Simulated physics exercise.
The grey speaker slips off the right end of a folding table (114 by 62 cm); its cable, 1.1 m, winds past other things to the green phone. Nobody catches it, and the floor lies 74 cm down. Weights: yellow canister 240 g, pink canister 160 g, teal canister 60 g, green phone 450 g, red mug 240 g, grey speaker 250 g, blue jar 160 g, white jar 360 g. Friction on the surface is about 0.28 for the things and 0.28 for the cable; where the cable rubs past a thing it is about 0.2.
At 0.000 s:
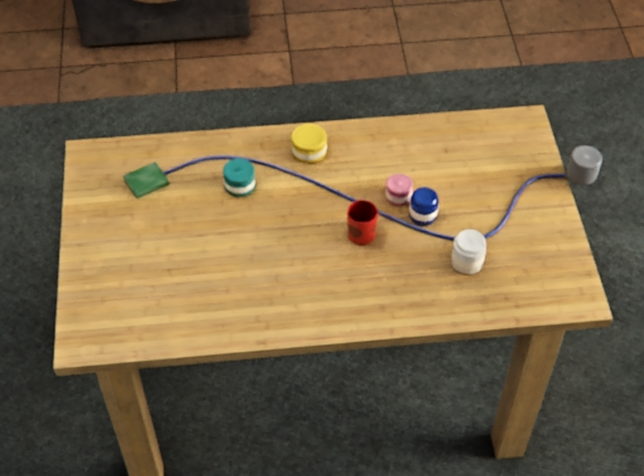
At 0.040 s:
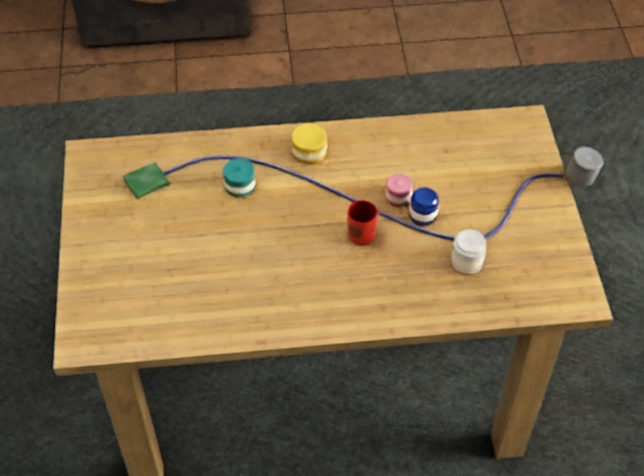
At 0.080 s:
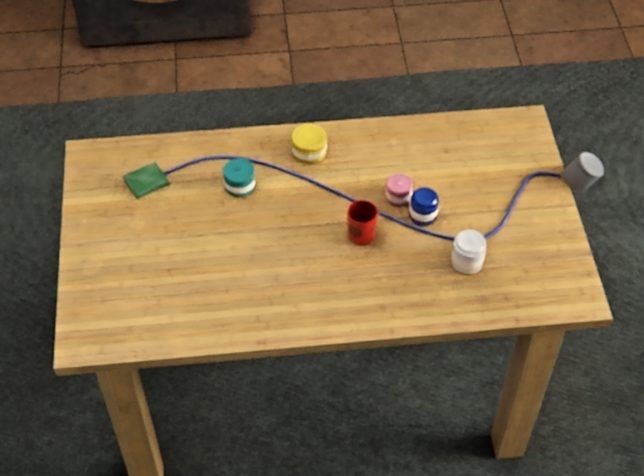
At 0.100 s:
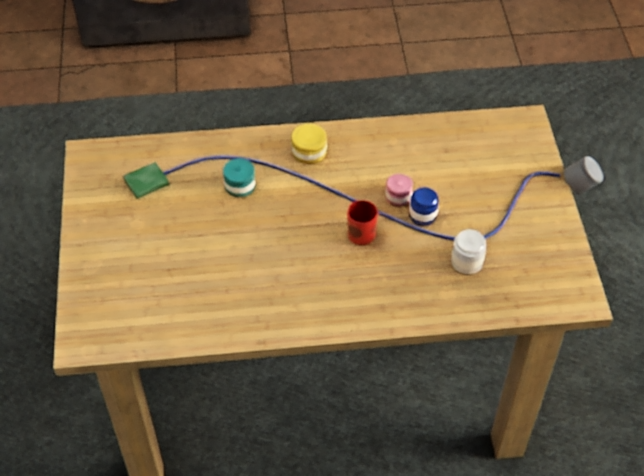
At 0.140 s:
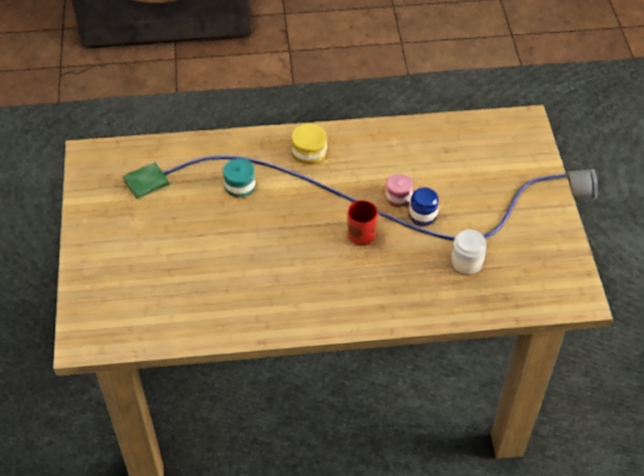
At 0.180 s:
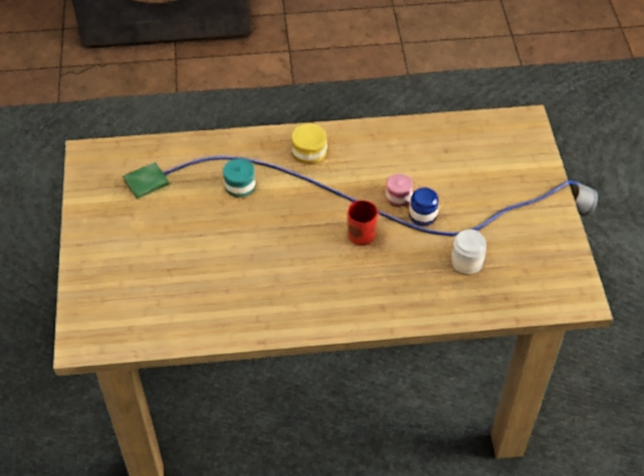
On a wooden table dotted with small canisters, jars and a red mug, a grey speaker on a blue cable at the right edge tilted over and slipped down slightly, its cable shifting.
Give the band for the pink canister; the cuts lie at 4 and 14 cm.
The pink canister barely shifts.
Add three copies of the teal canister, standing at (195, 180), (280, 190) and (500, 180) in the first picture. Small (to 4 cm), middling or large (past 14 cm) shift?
In turn: Middling, middling, small.
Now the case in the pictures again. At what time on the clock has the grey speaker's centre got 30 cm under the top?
About: 0.60 s.
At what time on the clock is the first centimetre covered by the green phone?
Green phone 0.28 s.
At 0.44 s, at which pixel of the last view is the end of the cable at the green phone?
At about (194, 188).
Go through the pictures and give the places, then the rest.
The first frame shows shows, pink canister (400, 183); cable runs through (527, 184) (381, 213) (301, 176) (209, 158).
The second frame shows shows, grey speaker (587, 158); cable runs through (526, 183) (381, 213) (209, 158).
The third frame shows shows, grey speaker (584, 172); cable runs through (525, 183) (381, 213) (209, 158).
The fourth frame shows shows, grey speaker (583, 175); cable runs through (525, 183) (381, 213) (209, 158).
The fifth frame shows shows, grey speaker (582, 185); cable runs through (528, 184) (381, 213) (209, 158).
The sixth frame shows shows, pink canister (400, 183); cable runs through (552, 192) (382, 213) (302, 177) (210, 159).
By 0.4 s, the cable's tail end at (194, 188); teal canister 19 cm off its start, blue jar 13 cm off its start, grey speaker over the edge.
By 0.7 s, the cable's tail end at (226, 190); teal canister 27 cm off its start, blue jar 15 cm off its start, green phone 14 cm off its start.
By 0.9 s, the cable's tail end at (254, 192); pink canister 1 cm off its start at (398, 179), teal canister 27 cm off its start at (220, 265), green phone 20 cm off its start at (234, 187).
By 1.2 s, the cable's tail end at (275, 194); pink canister 1 cm off its start, teal canister 27 cm off its start, green phone 25 cm off its start.
By 2.4 s, the cable's tail end at (332, 198); pink canister 2 cm off its start at (399, 178), green phone 38 cm off its start at (312, 193), teal canister 27 cm off its start at (220, 266), blue jar 15 cm off its start at (437, 145).
